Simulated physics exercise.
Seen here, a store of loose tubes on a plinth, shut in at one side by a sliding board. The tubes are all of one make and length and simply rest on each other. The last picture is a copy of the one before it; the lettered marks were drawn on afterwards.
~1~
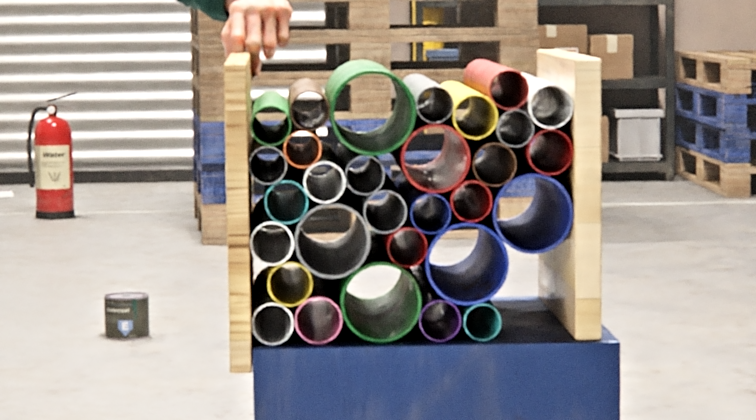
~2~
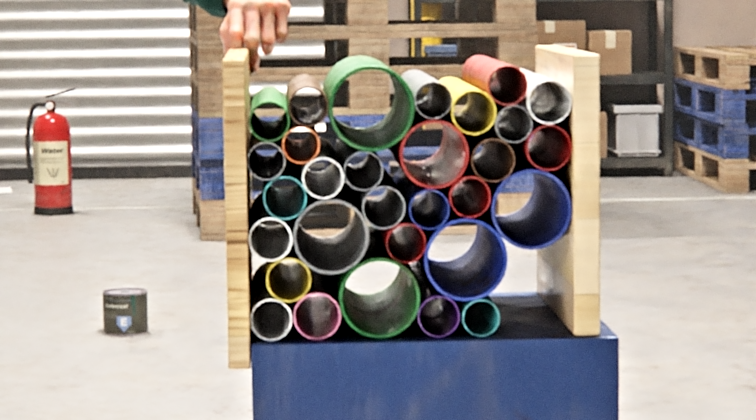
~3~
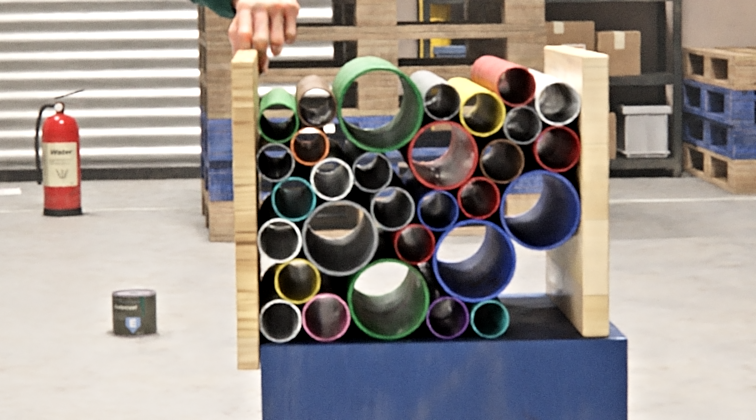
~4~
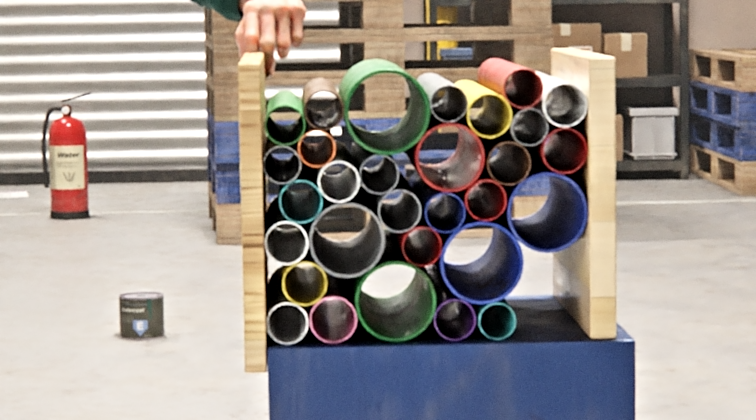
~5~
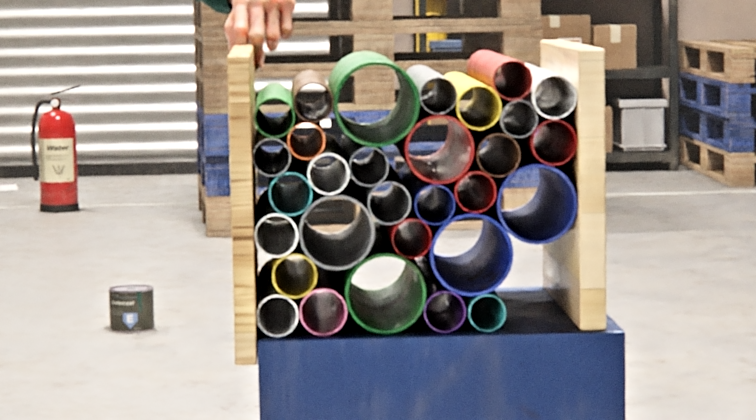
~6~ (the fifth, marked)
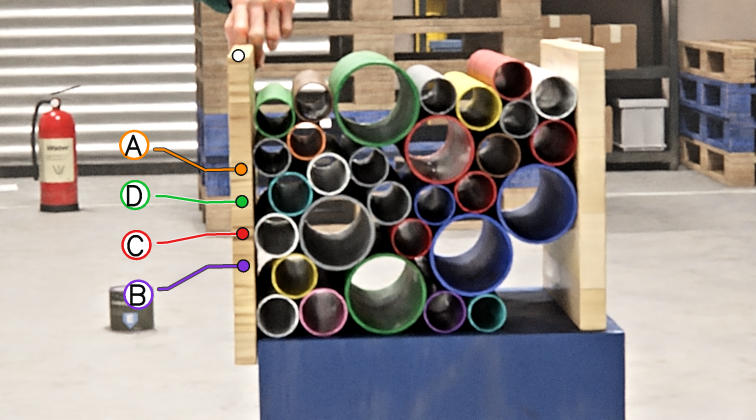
Hand resting atop the left wooden board beside stacked coloured tubes on a blue plinth, nothing shifting as the view wobbles slightly.
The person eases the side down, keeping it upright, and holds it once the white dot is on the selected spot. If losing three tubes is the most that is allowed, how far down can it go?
It can be let down to A.
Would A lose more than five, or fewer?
At A, fewer than five.
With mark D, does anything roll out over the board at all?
Yes, at D.
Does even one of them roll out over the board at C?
Yes, at C.
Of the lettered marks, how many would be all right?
One of the four.
On the marked copy, A at (241, 170); B at (243, 266); C at (243, 234); D at (242, 202); the white dot at (238, 56).
With A. Early on, top of the board (252, 111).
Further on, top of the board (253, 169).
At the end, top of the board (253, 169), none out over the board.
As for the rest, B more than three out over the board; C more than three out over the board; D four out over the board.
